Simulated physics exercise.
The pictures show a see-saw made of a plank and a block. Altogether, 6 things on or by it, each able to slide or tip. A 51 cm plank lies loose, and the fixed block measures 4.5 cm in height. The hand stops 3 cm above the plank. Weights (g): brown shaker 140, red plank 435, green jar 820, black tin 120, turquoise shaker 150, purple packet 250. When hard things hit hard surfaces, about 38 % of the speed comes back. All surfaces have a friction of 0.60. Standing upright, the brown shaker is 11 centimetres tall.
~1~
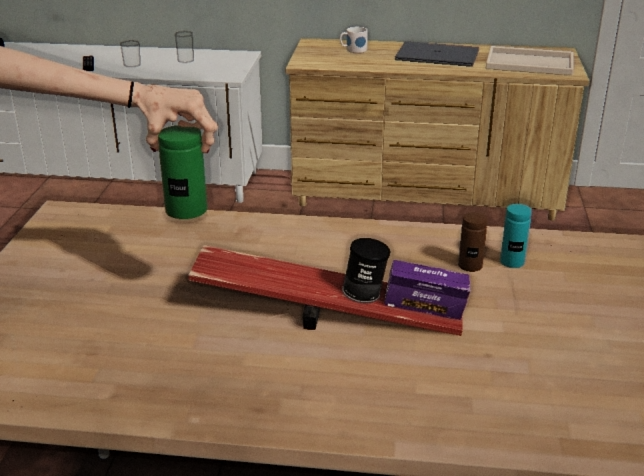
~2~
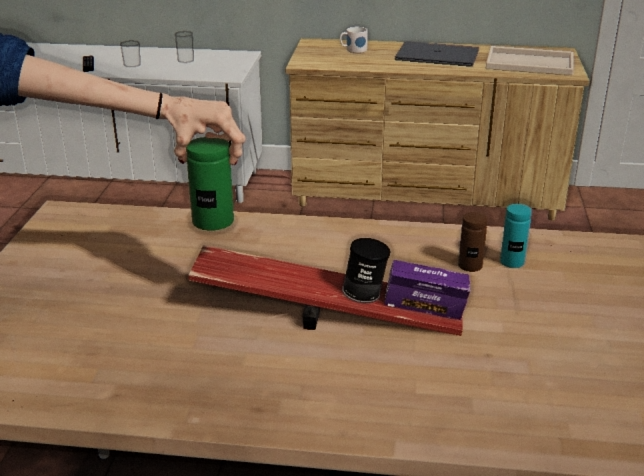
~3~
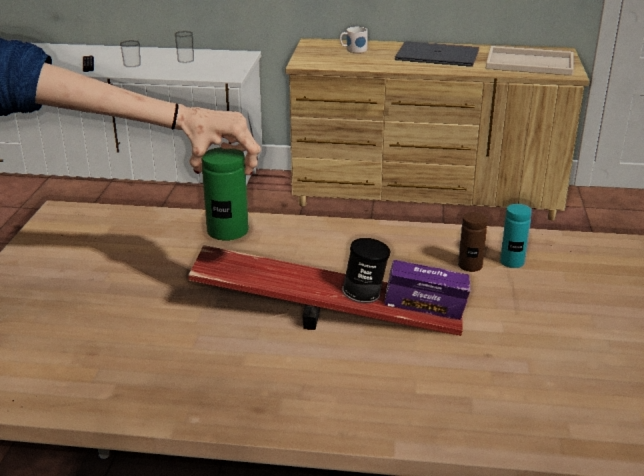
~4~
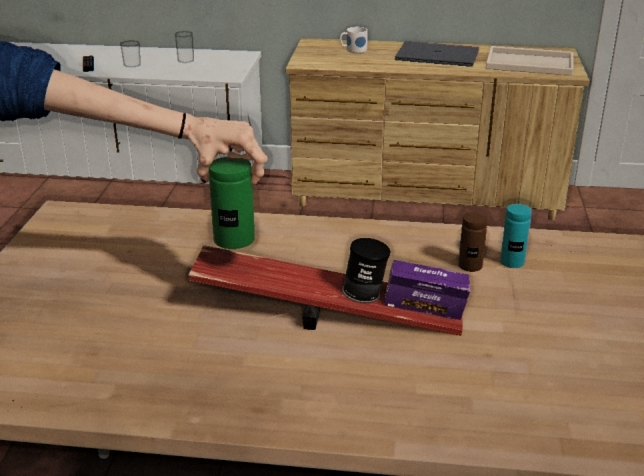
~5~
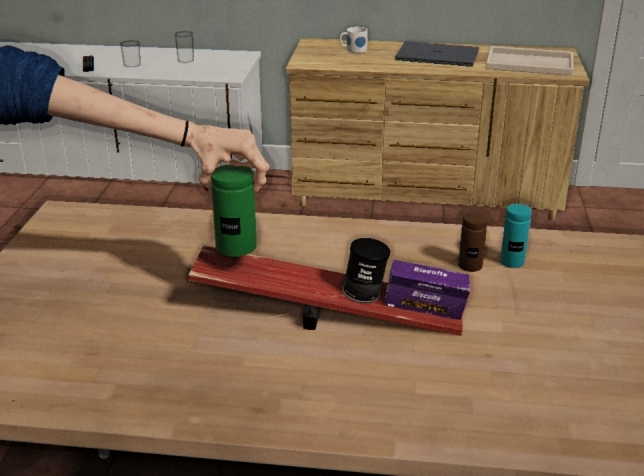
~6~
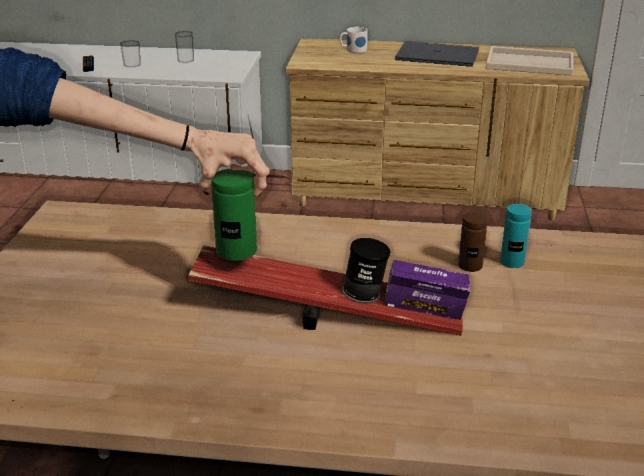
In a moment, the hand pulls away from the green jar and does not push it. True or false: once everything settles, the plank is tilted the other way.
True.
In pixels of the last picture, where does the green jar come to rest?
It ends near (174, 279).
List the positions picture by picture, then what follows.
In the first frame, 12 cm from its drop point; green jar (183, 172); brown shaker (473, 242).
In the second frame, 7 cm from its drop point; green jar (211, 184); black tin (366, 270).
In the third frame, 4 cm from its drop point; green jar (225, 194); purple packet (427, 290).
In the fourth frame, 2 cm from its drop point; green jar (232, 203); red plank (328, 289).
In the fifth frame, 1 cm from its drop point; green jar (234, 211); turquoise shaker (516, 236).
The sixth frame shows held still over the plank; green jar (235, 214); brown shaker (473, 242).
Then, 0.30 s on from there, plank at 12°, tipped the other way; green jar 5° off upright near (237, 253); purple packet 22° off upright; black tin 22° off upright.
Then, 0.40 s on from there, plank at 11°, tipped the other way; green jar 18° off upright near (222, 255); purple packet 40° off upright; black tin 35° off upright.
Then, 0.50 s on from there, plank at 11°, tipped the other way; green jar 32° off upright near (211, 255); black tin 41° off upright; purple packet 21° off upright.
Then, 0.70 s on from there, plank at 11°, tipped the other way; green jar on its side near (177, 273); black tin on its side; purple packet 20° off upright.
In the end, plank at 11°, tipped the other way; toppled on the table or plank, green jar and black tin; not toppled but over 4 cm from the start, purple packet; the other 3 under 4 cm from the start. At the end, from the last picture's camera, green jar near (175, 278). The plank comes down at its raised end.
